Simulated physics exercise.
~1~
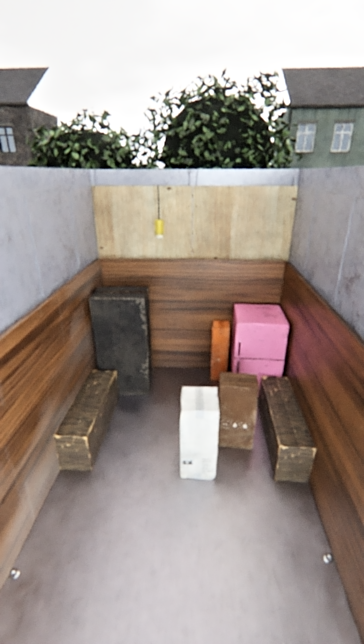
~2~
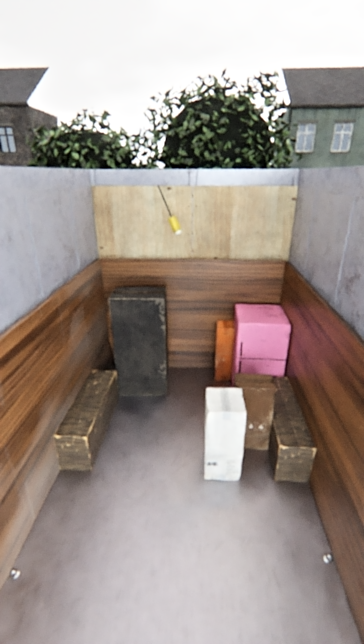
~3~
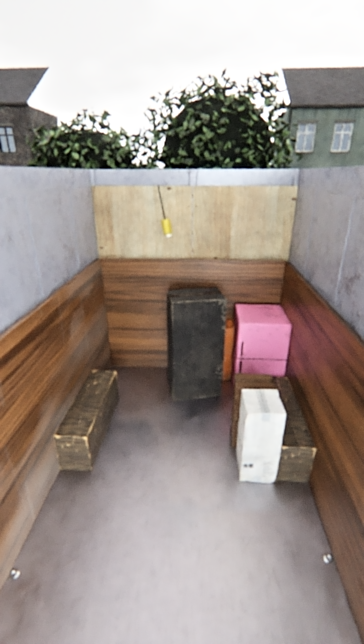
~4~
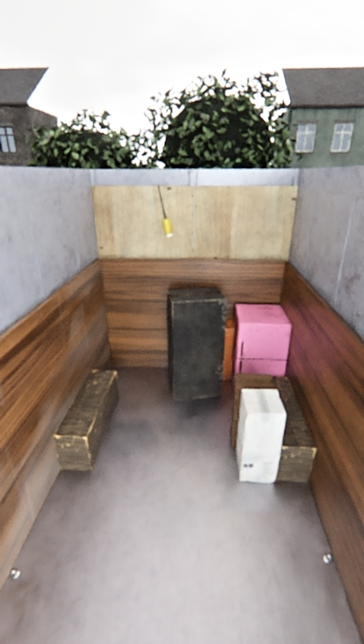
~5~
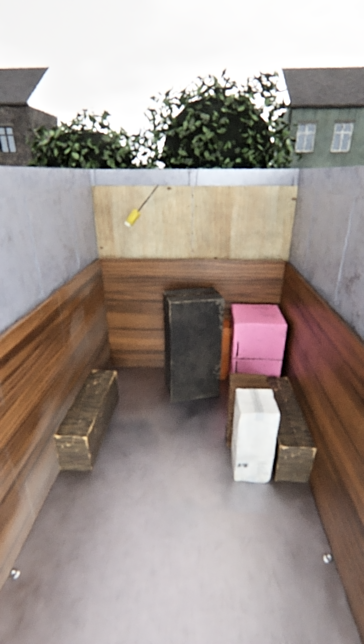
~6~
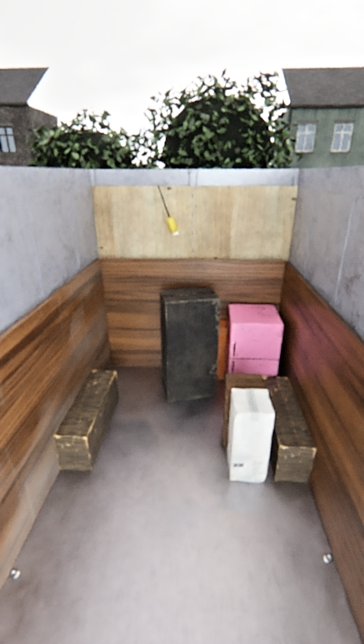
In the video, upright boxes and a pink appliance stand in a wood-lined cargo area as a yellow tag swings at the far end. The black and white boxes slide well to the right, pause, then shift slightly left, ending upright and right of where they began.
